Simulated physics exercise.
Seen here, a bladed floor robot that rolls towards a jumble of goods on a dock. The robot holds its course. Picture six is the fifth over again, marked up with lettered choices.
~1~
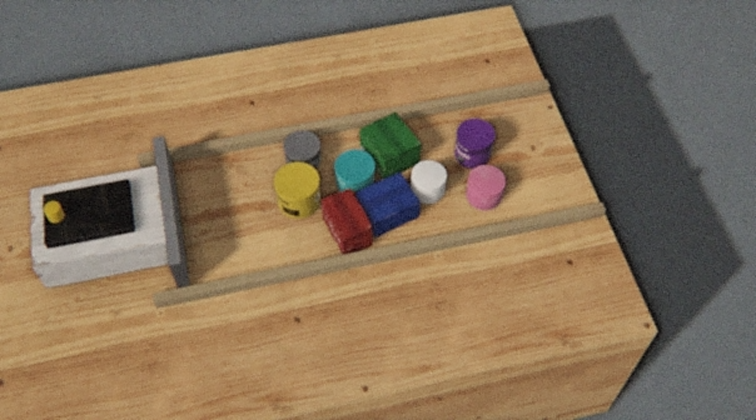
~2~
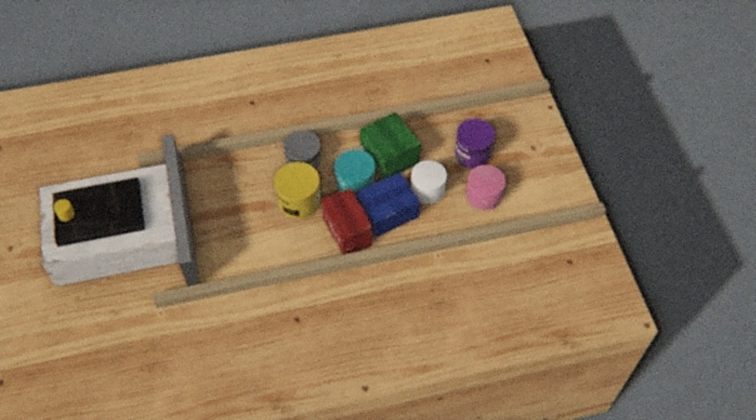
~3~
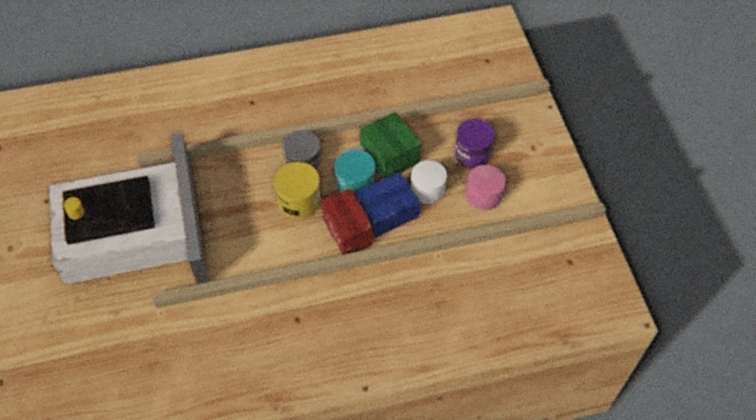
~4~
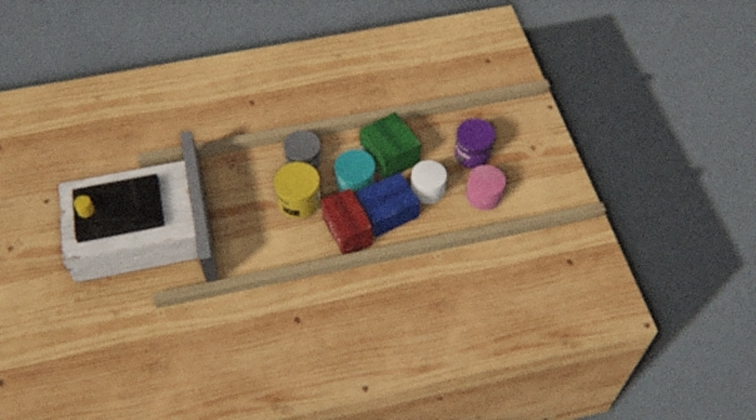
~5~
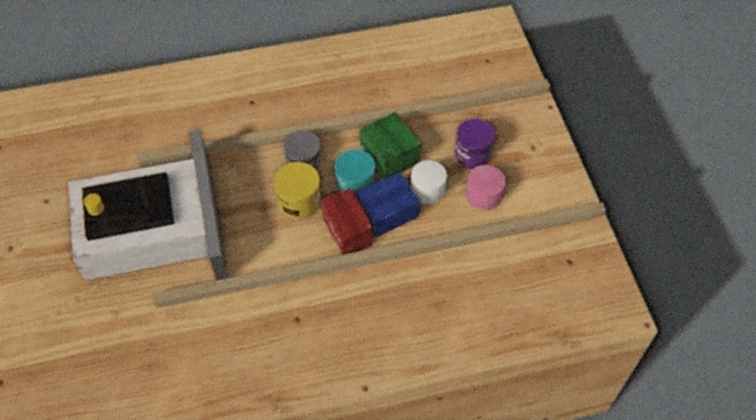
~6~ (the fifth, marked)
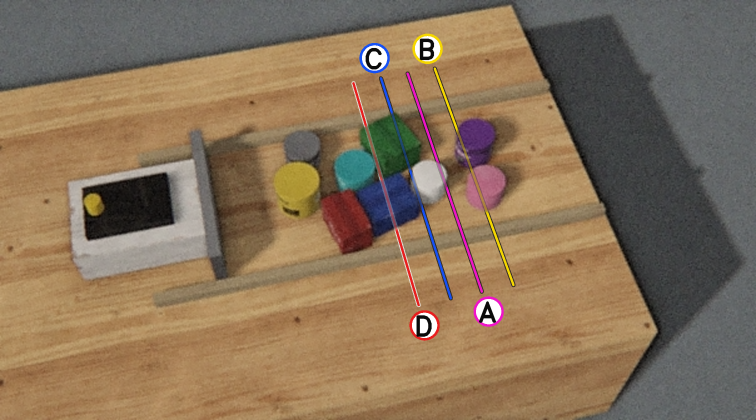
A white, flat-fronted robot with a black top slid slowly and steadily to the right across a wooden dock, drawing a little nearer to a jumble of colourful pails and boxes that stayed still.
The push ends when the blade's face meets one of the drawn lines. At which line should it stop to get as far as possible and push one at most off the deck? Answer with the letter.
The farthest such stop is B.
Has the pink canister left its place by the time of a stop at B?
Yes.
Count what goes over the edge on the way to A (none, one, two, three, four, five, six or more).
The count is none.
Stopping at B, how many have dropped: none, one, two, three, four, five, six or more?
The count is none.
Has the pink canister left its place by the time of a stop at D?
By then, yes.
On the marked copy, A at (442, 174); B at (471, 168); C at (413, 179); D at (383, 185).
Taking B. A third of the way, robot (235, 185); grey pail (320, 149); green box (396, 143).
Two thirds of the way, robot (333, 166); purple pail (495, 135); pink canister (513, 192).
When it is over, robot (405, 152); pink canister (582, 180); purple pail (558, 127); none fallen.
As for the rest, A is within the limit but short; C is within the limit but short; D is within the limit but short.
